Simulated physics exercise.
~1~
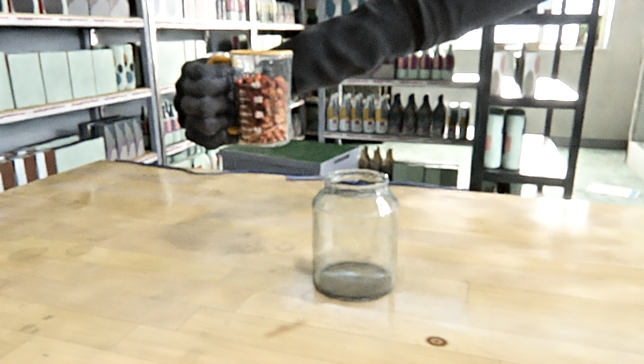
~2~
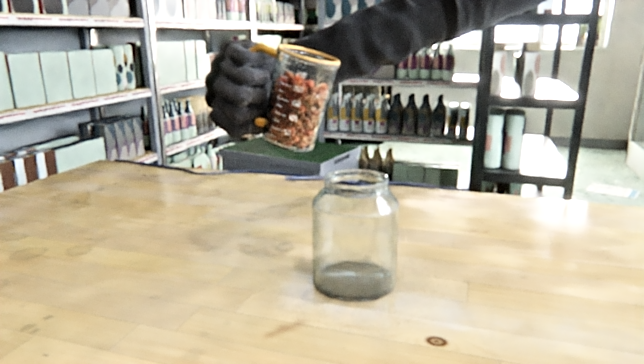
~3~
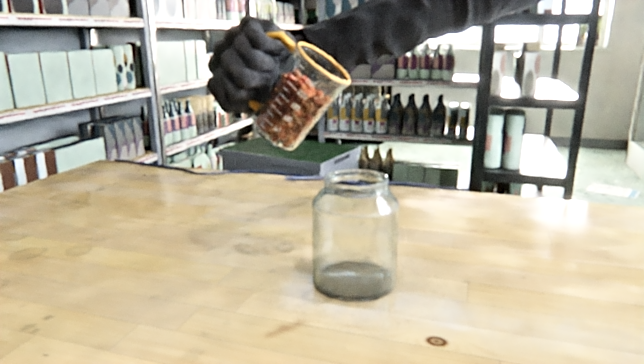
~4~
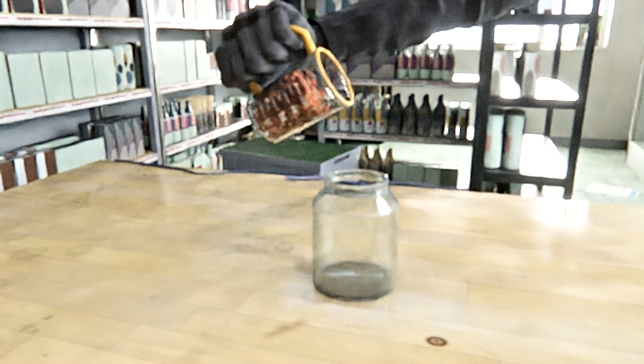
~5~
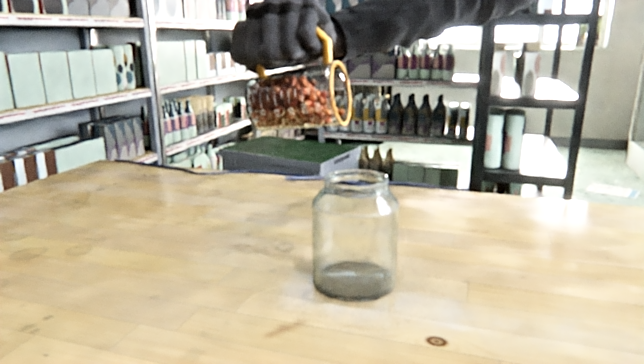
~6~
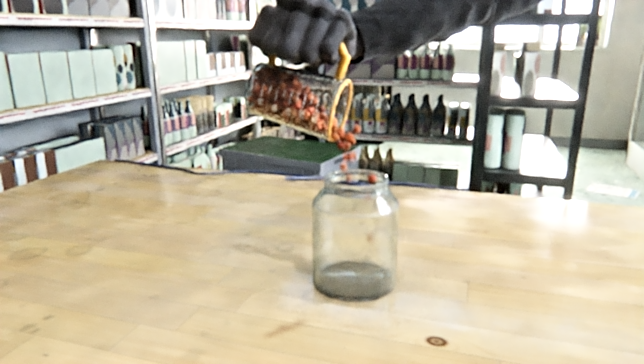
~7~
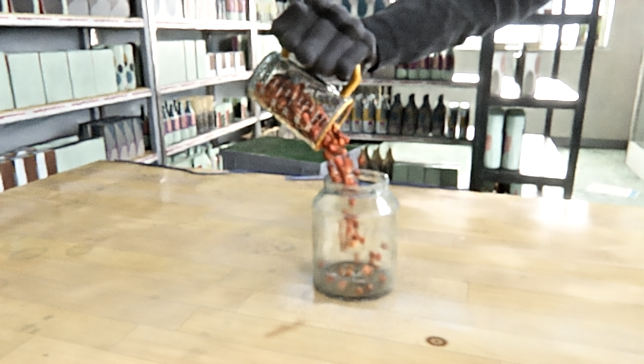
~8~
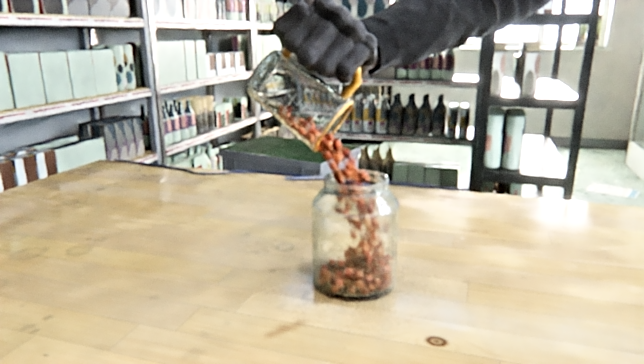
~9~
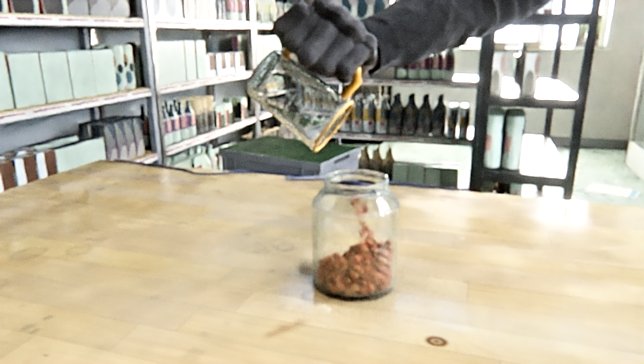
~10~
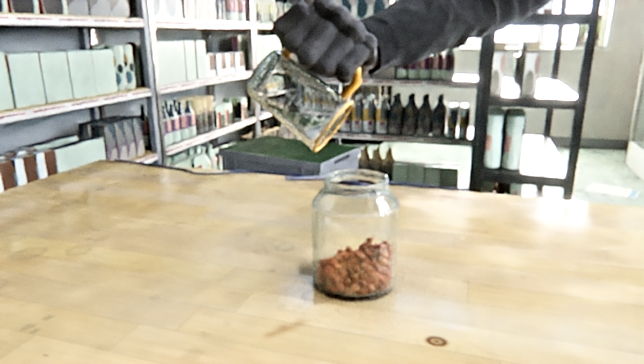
A dark-gloved hand on a black-sleeved arm holds a see-through cup with a yellow rim, filled with reddish-brown pellets, above a pale wooden table. Seen from a still view across the tabletop, an empty clear glass jar stands near the middle, with shelves of boxes and bottles behind it. The hand moves the cup a little to the right while tipping it toward the jar. Once the cup lies on its side, the first pellets slip over its rim. It tilts further, mouth downward, and a thick stream pours into the jar. Finally the emptied cup stays tilted above the jar, which is partly filled with a heap of pellets, none visible on the table.
